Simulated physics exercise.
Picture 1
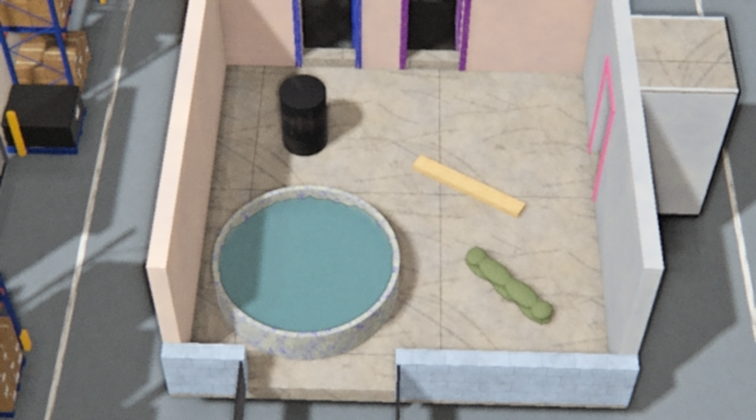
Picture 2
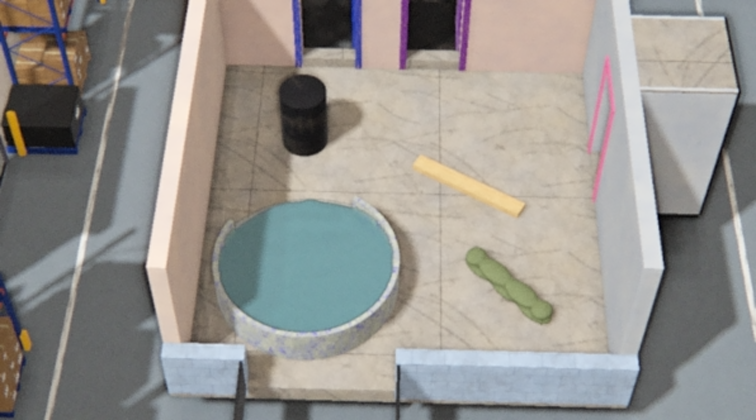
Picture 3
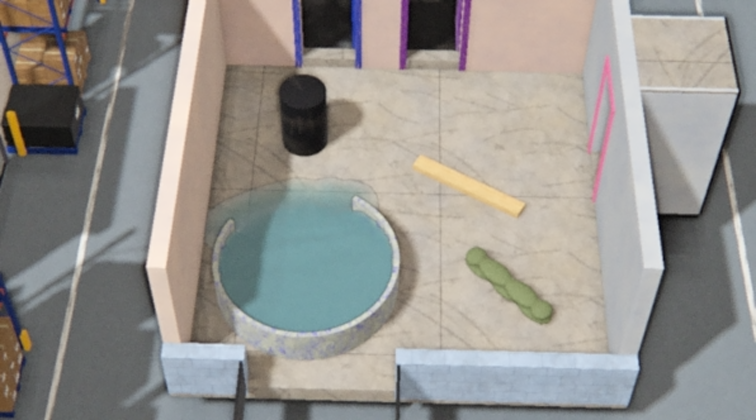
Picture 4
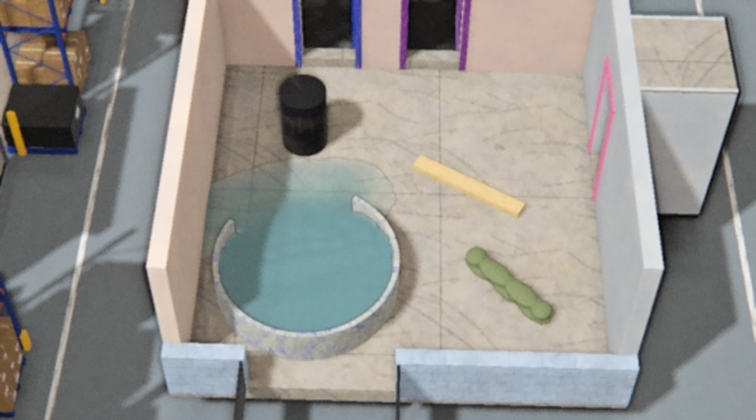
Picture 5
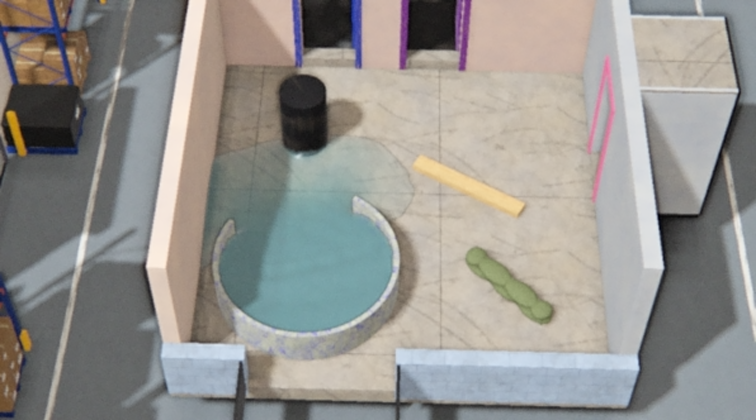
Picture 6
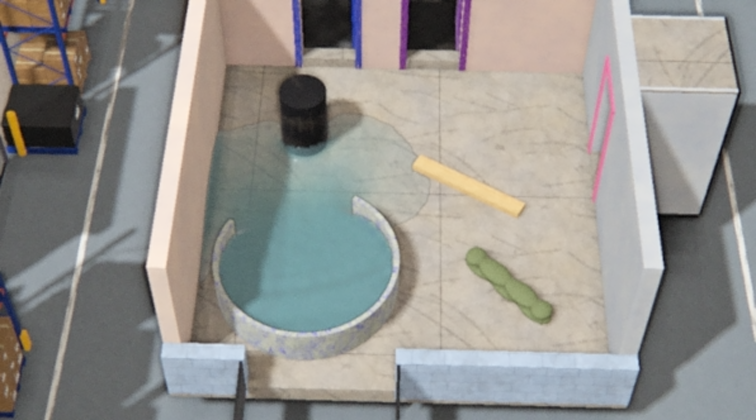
A round stone-rimmed pool of teal water sits at the left of a walled warehouse bay, seen from high above by a still camera. Behind it stands a black barrel, with a yellow plank and a lumpy green roll to the right, and blue and purple doorways at the back. The pool's far side opens, and water pours through the gap, spreading thinly across the floor to the barrel and plank.
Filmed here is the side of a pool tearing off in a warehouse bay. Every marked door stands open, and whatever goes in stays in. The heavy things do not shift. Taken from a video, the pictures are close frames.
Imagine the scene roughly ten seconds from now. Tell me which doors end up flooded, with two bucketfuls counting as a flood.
The blue door will keep it to two buckets; the purple door will keep it to two buckets; the pink door will be overrun.
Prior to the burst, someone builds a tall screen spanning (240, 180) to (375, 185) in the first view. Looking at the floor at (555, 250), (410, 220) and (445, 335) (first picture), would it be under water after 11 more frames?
Submerged, submerged, then spared.
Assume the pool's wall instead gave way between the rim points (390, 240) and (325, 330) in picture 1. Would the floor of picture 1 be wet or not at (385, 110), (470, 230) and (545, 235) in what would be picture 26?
Sequence of results: Missed by the flood, reached by the flood, reached by the flood.
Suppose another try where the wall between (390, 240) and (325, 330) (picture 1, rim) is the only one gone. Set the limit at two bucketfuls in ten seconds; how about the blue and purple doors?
Looks like blue stays beneath it, and purple stays beneath it too.
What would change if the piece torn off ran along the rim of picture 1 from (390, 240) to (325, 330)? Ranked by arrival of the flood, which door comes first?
My pick is the pink one.
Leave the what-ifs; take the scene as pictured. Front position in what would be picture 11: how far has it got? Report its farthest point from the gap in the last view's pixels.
Somewhere close to (427, 75).
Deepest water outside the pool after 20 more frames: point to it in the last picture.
Roughly at (226, 78).
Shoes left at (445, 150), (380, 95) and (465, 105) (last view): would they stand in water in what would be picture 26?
Result, in order: Waterlogged / waterlogged / waterlogged.
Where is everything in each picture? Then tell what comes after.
The first picture shows the pool at (306, 261) is whole and still.
In the second picture, water pours out on the pool's far side and has run to a hidden place.
In the third picture, water pours out on the pool's far side and has run to (206, 230).
In the fourth picture, the front is at (385, 184), out from the gap on the pool's far side.
In the fifth picture, the front is at (389, 158), out from the gap on the pool's far side.
In the sixth picture, water pours out on the pool's far side and has run to (372, 122).
A moment on, water covers 30 % of the floor; the blue door wet at the sill, nothing in, the purple door not reached, the pink door not reached.
Next, water covers 40 % of the floor; the blue door wet at the sill, nothing in, the purple door wet at the sill, nothing in, the pink door not reached.
Then, water covers 50 % of the floor; the blue door under two buckets in, the purple door wet at the sill, nothing in, the pink door not reached.
Later, water covers 75 % of the floor; the blue door under two buckets in, the purple door wet at the sill, nothing in, the pink door over two buckets in.
In the end, water covers 95 % of the floor; the blue door under two buckets in, the purple door wet at the sill, nothing in, the pink door far over two buckets in.
